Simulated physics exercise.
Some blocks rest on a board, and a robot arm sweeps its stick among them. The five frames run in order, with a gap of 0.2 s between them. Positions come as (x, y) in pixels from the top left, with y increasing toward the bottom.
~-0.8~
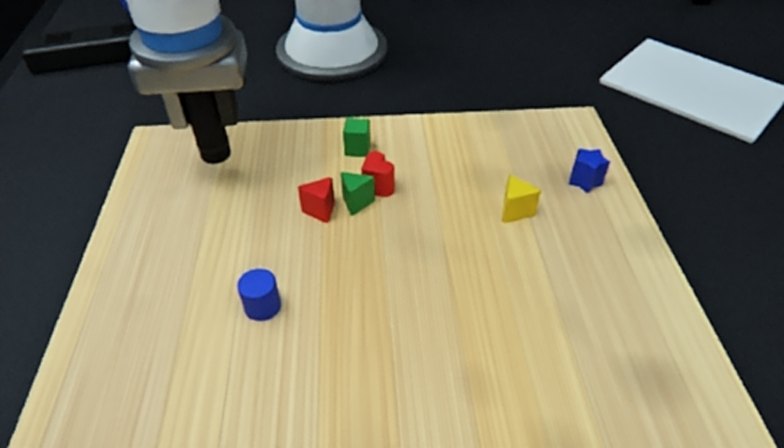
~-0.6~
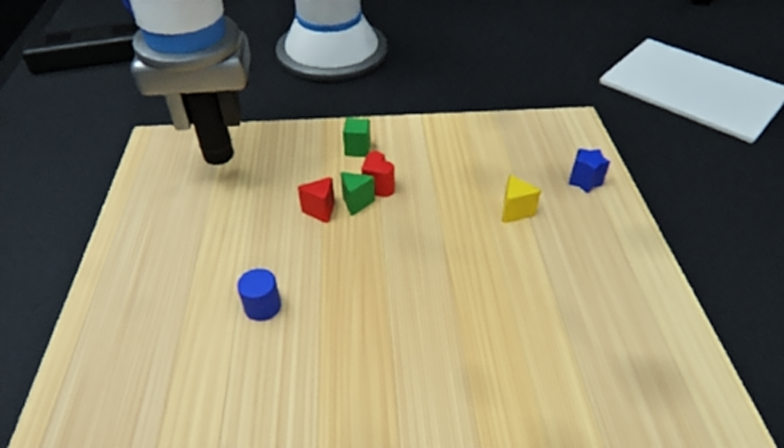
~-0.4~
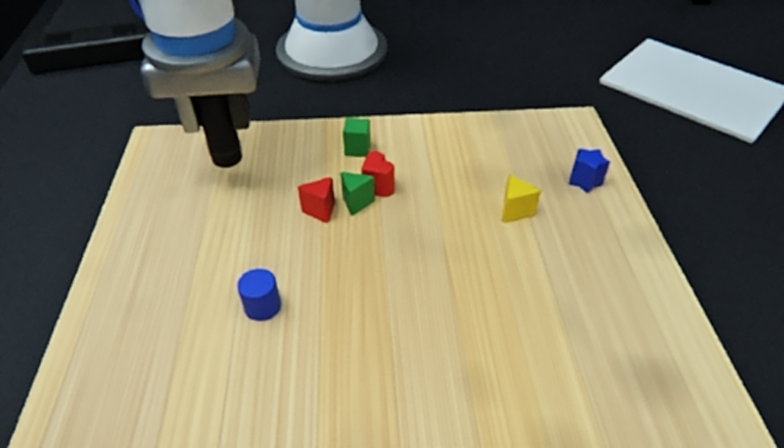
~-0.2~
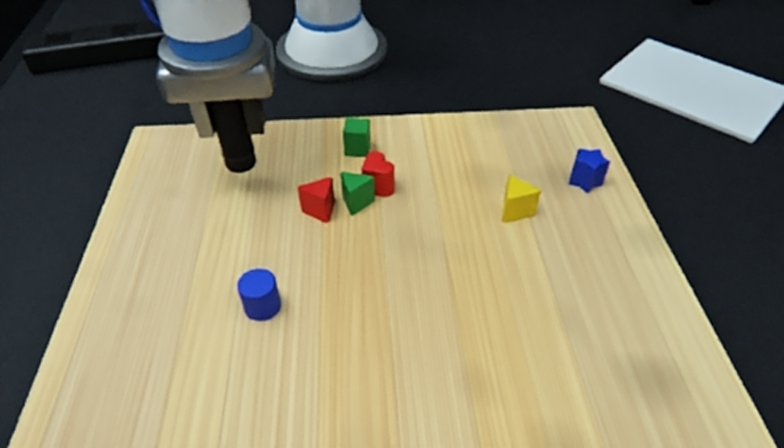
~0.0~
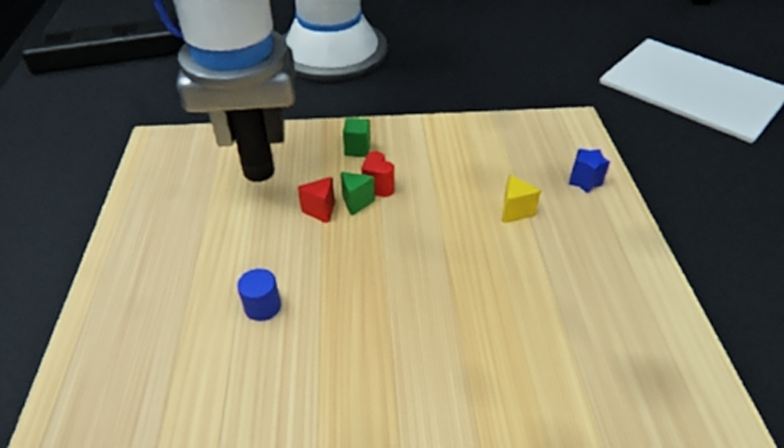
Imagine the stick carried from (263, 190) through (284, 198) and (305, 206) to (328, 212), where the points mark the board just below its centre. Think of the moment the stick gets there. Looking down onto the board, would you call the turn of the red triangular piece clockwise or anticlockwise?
Looking down, it rotates anti-clockwise.
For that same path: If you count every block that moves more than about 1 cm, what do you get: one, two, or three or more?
My guess is one.
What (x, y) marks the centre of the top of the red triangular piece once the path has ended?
When the path ends, it will be at (347, 198).
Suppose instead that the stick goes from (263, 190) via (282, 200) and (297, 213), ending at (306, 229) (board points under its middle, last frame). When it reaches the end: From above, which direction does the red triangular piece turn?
It rotates counterclockwise.
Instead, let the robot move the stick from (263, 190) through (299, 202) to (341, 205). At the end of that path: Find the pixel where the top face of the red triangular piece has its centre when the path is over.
The point I'd pick in the picture is (344, 198).
On the path given first. Halfway along, stick at (291, 185); nothing pushed yet.
At the end, stick at (326, 194); red triangular piece at (347, 198), turned 40° anticlockwise; green triangular piece at (358, 179), turned 15° anticlockwise; red heart-shaped block unmoved.
